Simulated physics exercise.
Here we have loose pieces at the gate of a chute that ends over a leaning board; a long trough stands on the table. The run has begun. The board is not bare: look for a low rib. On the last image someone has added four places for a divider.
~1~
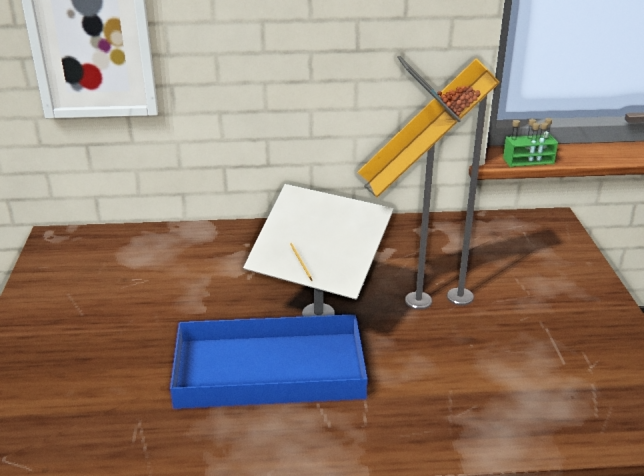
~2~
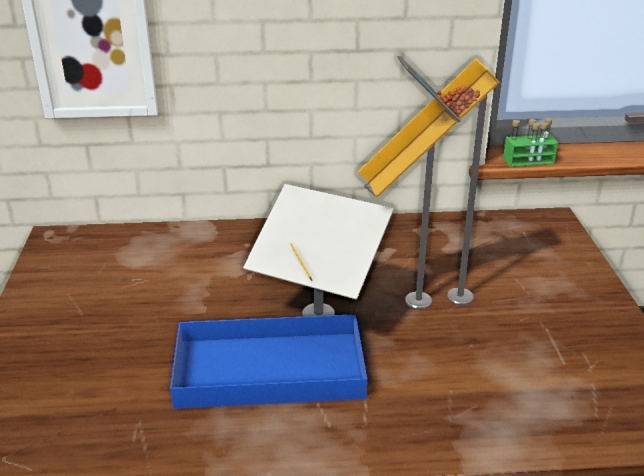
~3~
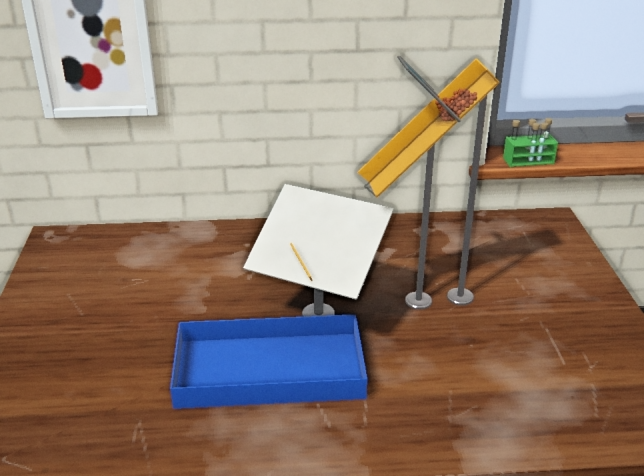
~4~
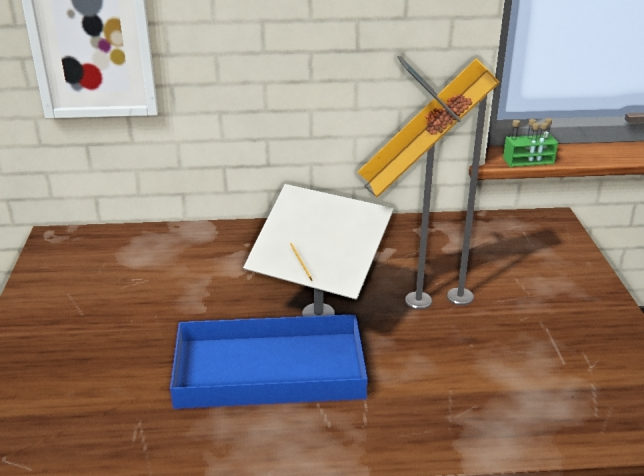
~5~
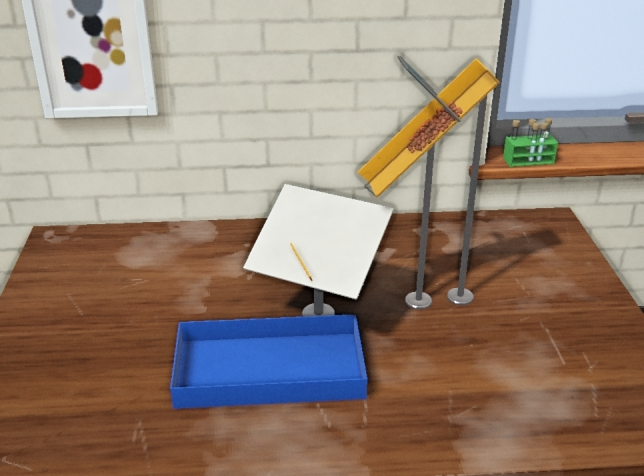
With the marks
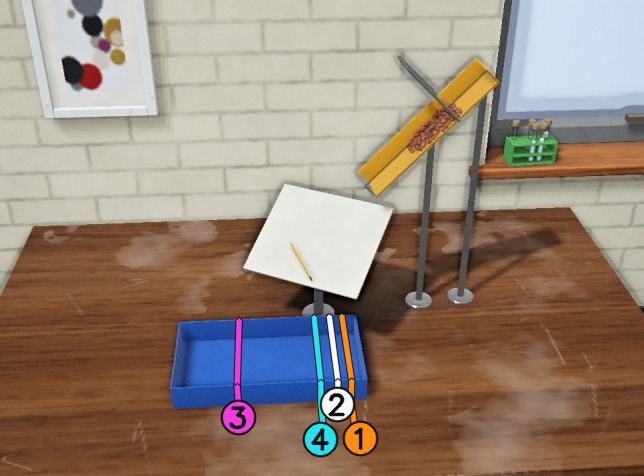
On a wooden table by a pale brick wall, small reddish pieces sat high in a sloping yellow chute, then slid down and left to around its middle, above a tilted white board and an empty blue trough.
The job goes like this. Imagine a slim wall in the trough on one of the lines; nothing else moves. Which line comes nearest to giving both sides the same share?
Line 4.
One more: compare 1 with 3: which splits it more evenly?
It is 3.
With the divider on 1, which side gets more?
The left side.
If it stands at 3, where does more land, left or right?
Right.
On the marked copy, line 1 crosses the front rim at (351, 380); line 2 crosses the front rim at (337, 380); line 3 crosses the front rim at (237, 385); line 4 crosses the front rim at (320, 381).
With 1, of what is caught, all on the left of the divider, none on the right.
With 2, of what is caught, nearly all on the left of the divider, a stray few on the right.
With 3, of what is caught, a small part on the left of the divider, most on the right.
With 4, of what is caught, about half on the left of the divider, about half on the right.
